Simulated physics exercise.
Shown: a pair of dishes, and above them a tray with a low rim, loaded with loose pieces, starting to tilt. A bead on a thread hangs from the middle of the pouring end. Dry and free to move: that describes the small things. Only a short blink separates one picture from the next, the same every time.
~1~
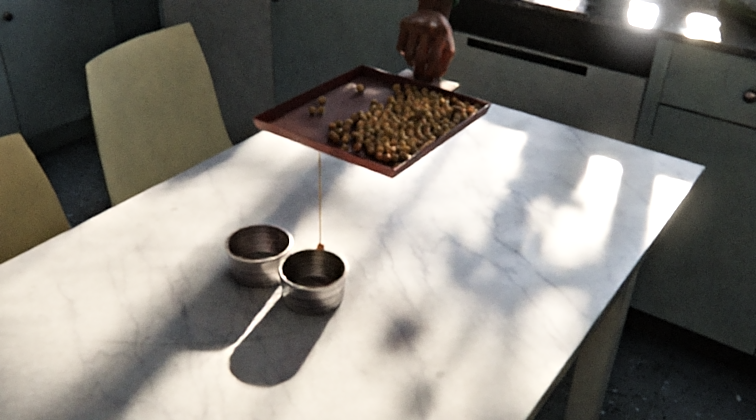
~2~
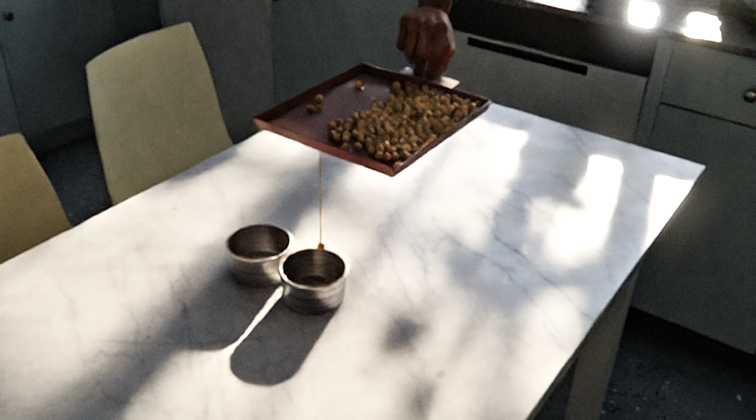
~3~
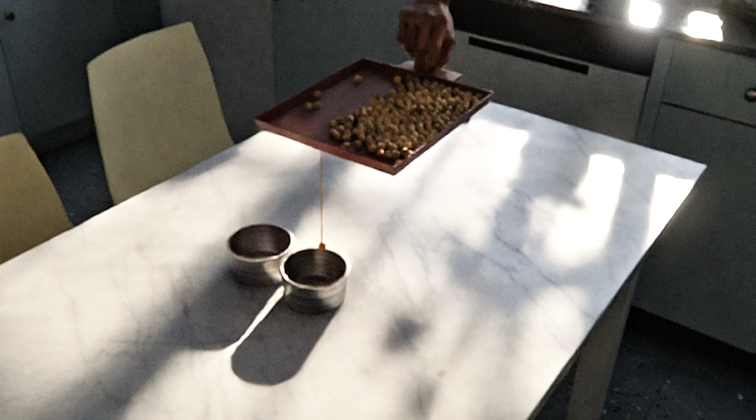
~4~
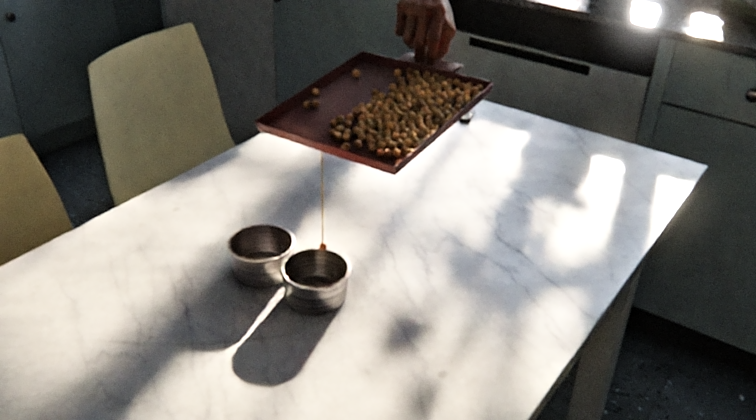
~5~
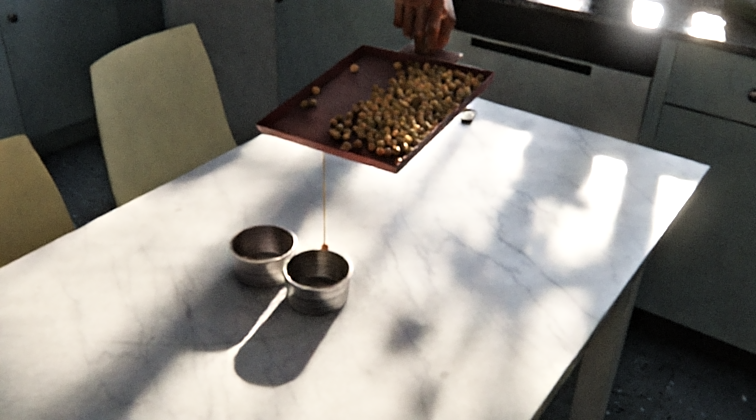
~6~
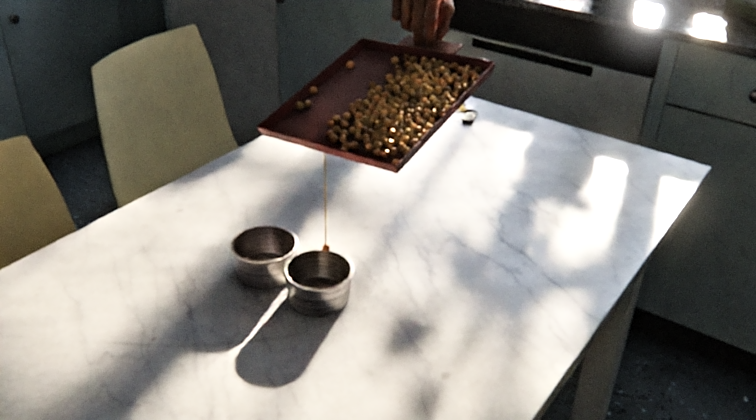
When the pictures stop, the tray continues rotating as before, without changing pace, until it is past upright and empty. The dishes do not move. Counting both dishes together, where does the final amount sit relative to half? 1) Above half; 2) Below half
1, above half.
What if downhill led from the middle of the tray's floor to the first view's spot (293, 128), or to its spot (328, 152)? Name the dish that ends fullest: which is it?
Try 1: Left-side dish. Try 2: Right-side dish.
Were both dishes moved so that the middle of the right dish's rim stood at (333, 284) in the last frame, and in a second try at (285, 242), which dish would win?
Trial one goes to the one to the left, trial two to the one to the right.
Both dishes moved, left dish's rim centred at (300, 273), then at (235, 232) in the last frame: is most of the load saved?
At place one not up to half; at place two in excess of half.
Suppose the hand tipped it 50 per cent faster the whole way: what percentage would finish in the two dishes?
Roughly 70 percent, give or take.
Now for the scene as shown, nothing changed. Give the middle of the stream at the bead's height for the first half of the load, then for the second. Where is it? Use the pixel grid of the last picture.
The first part at (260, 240); the rest at (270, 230).
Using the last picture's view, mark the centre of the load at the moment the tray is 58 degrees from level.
I'd put the middle of the pieces at roughly (303, 134).
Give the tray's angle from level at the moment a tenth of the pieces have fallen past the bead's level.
About 55° of tilt.
Soon after the last picture, tray tipped steeply; most on the tray; a stray few in the right dish; a small part in the left dish; a small part outside both; a small part in the air.
A little later, tray tipped right over; a stray few on the tray; about a quarter in the right dish; about half in the left dish; about a quarter outside both; a small part in the air.
Later still, tray tipped past a quarter turn; about a quarter in the right dish; about two thirds in the left dish; about a quarter outside both.
At rest, tray tipped past a quarter turn; about a quarter in the right dish; about two thirds in the left dish; about a quarter outside both.
